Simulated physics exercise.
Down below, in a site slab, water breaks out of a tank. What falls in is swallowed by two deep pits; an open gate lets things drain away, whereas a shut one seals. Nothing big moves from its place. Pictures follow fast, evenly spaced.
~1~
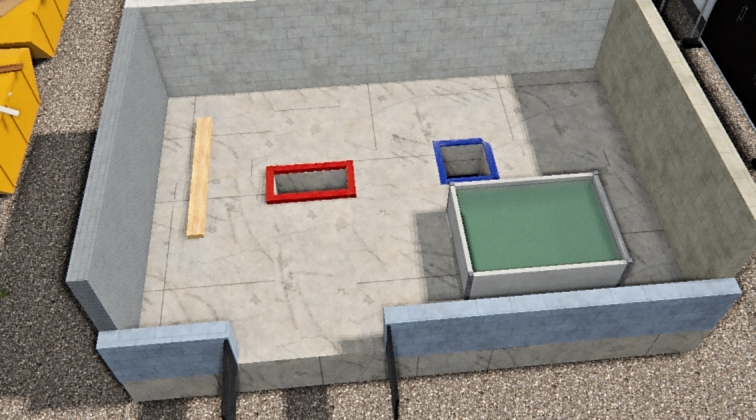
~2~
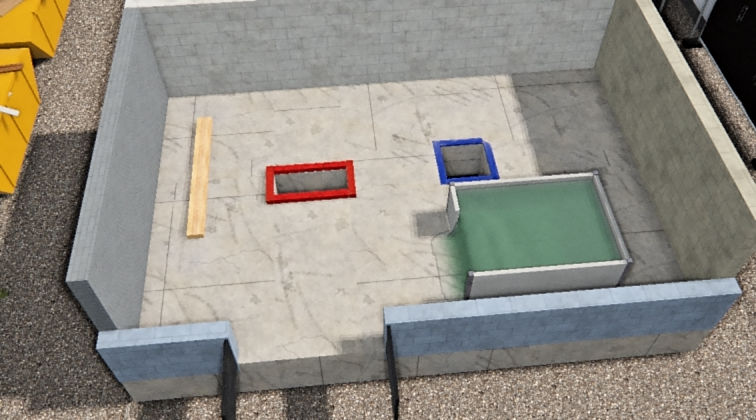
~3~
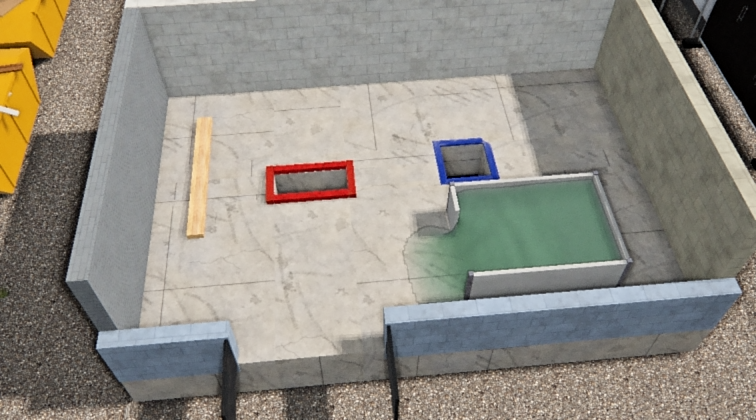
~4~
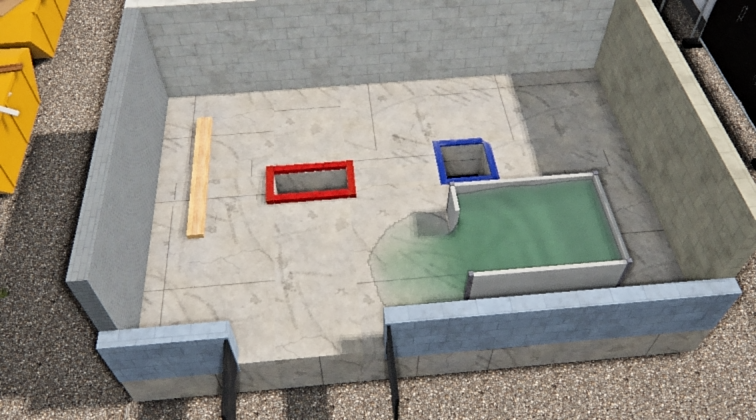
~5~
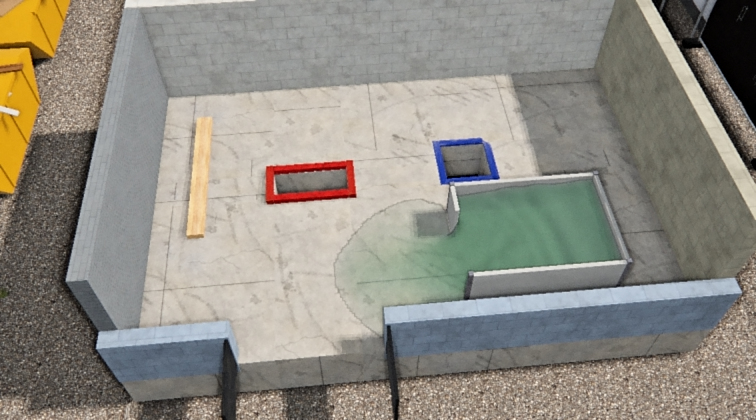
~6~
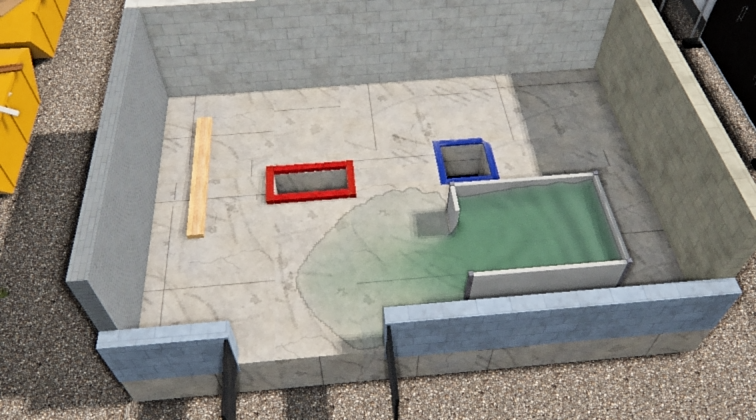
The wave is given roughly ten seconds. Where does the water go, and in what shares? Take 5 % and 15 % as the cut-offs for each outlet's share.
Result: I expect the gate to account for upward of fifteen per cent. I expect the red pit to account for a fraction below five per cent. I expect the blue pit to account for a fraction below five per cent.
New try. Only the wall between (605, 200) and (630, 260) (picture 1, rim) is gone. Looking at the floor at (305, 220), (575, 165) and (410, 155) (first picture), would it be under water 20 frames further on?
Result, in sequence: Untouched by the flood; inundated; untouched by the flood.
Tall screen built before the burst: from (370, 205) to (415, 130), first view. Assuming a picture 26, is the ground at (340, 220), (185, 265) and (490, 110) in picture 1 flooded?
Result in the order given: Drowned, drowned, unaffected.
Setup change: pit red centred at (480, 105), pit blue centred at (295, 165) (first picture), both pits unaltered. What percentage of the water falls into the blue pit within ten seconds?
The blue pit takes 10 per cent.
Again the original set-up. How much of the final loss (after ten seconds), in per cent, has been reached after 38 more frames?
Something close to 60 percent by that point.
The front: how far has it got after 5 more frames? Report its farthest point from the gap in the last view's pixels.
I would point to (155, 309).
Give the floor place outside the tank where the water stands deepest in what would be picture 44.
Approximate pixel: (168, 108).
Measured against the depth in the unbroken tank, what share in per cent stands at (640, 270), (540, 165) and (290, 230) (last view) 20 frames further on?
I'd say close to 0, 0 and 6 percent.
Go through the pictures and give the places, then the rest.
Still water in the tank at (536, 225), in the first frame.
Water pours out at (463, 257) and has run to (458, 301), in the second frame.
Water pours out at (463, 259) and has run to (414, 239), in the third frame.
The front is at (377, 255), out from the gap at (463, 260), in the fourth frame.
The front is at (341, 262), out from the gap at (463, 260), in the fifth frame.
The front is at (302, 282), out from the gap at (463, 260), in the sixth frame.
A moment on, water covers 25 % of the floor; the gate 1 %, the red pit 0 %, the blue pit 0 %.
Next, water covers 35 % of the floor; the gate 5 %, the red pit 0 %, the blue pit 0 %.
Then, water covers 40 % of the floor; the gate 10 %, the red pit 0 %, the blue pit 0 %.
Later, water covers 50 % of the floor; the gate 16 %, the red pit 0 %, the blue pit 0 %.
In the end, water covers 80 % of the floor; the gate 25 %, the red pit 0 %, the blue pit 2 %.
